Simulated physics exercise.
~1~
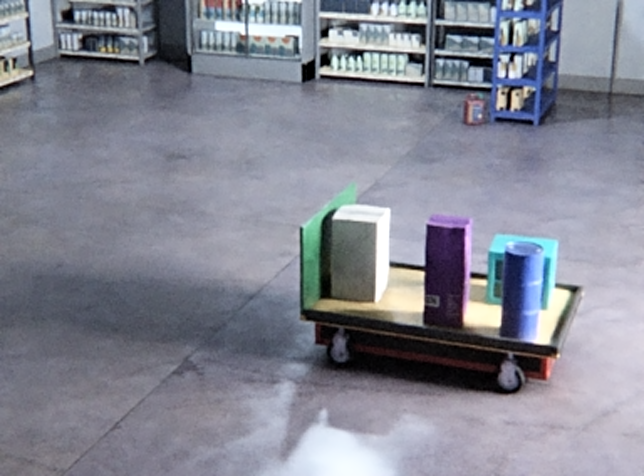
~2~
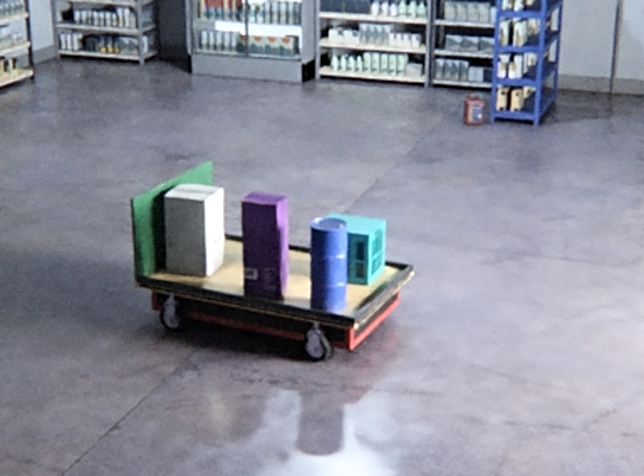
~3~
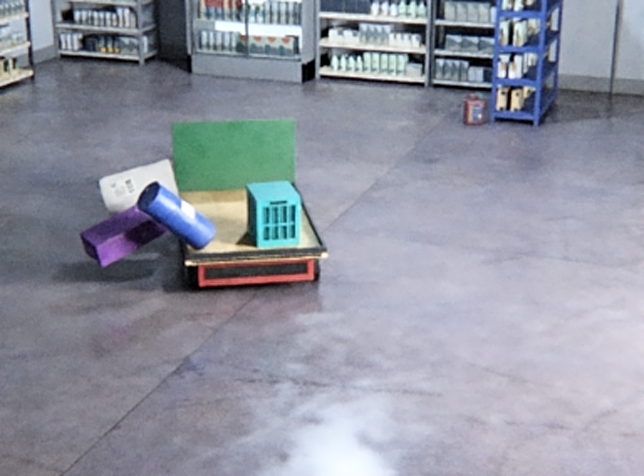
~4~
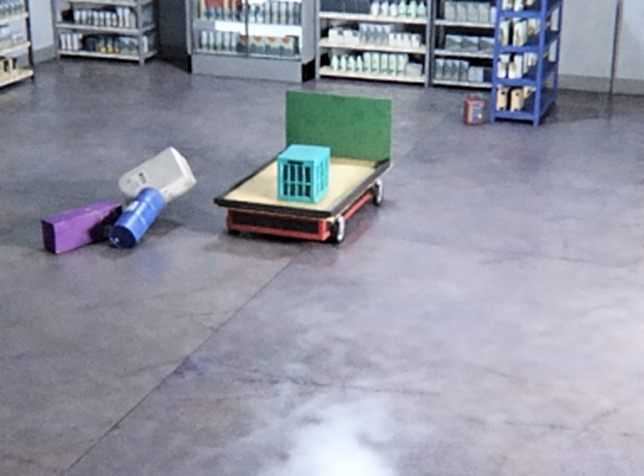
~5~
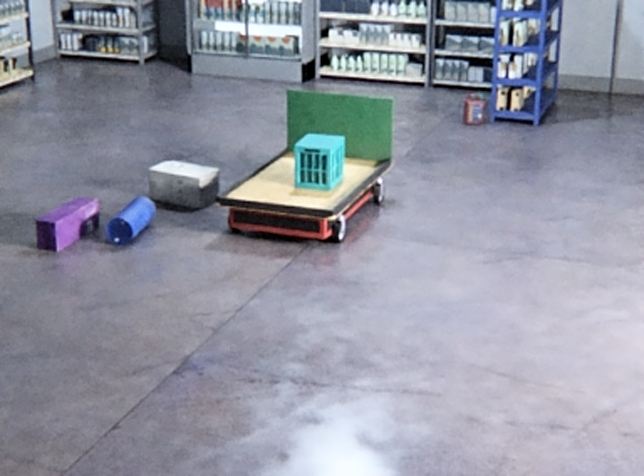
Robot cart rolling left and turning away, spilling white box, purple box and blue canister onto floor, stopping with turquoise crate aboard.
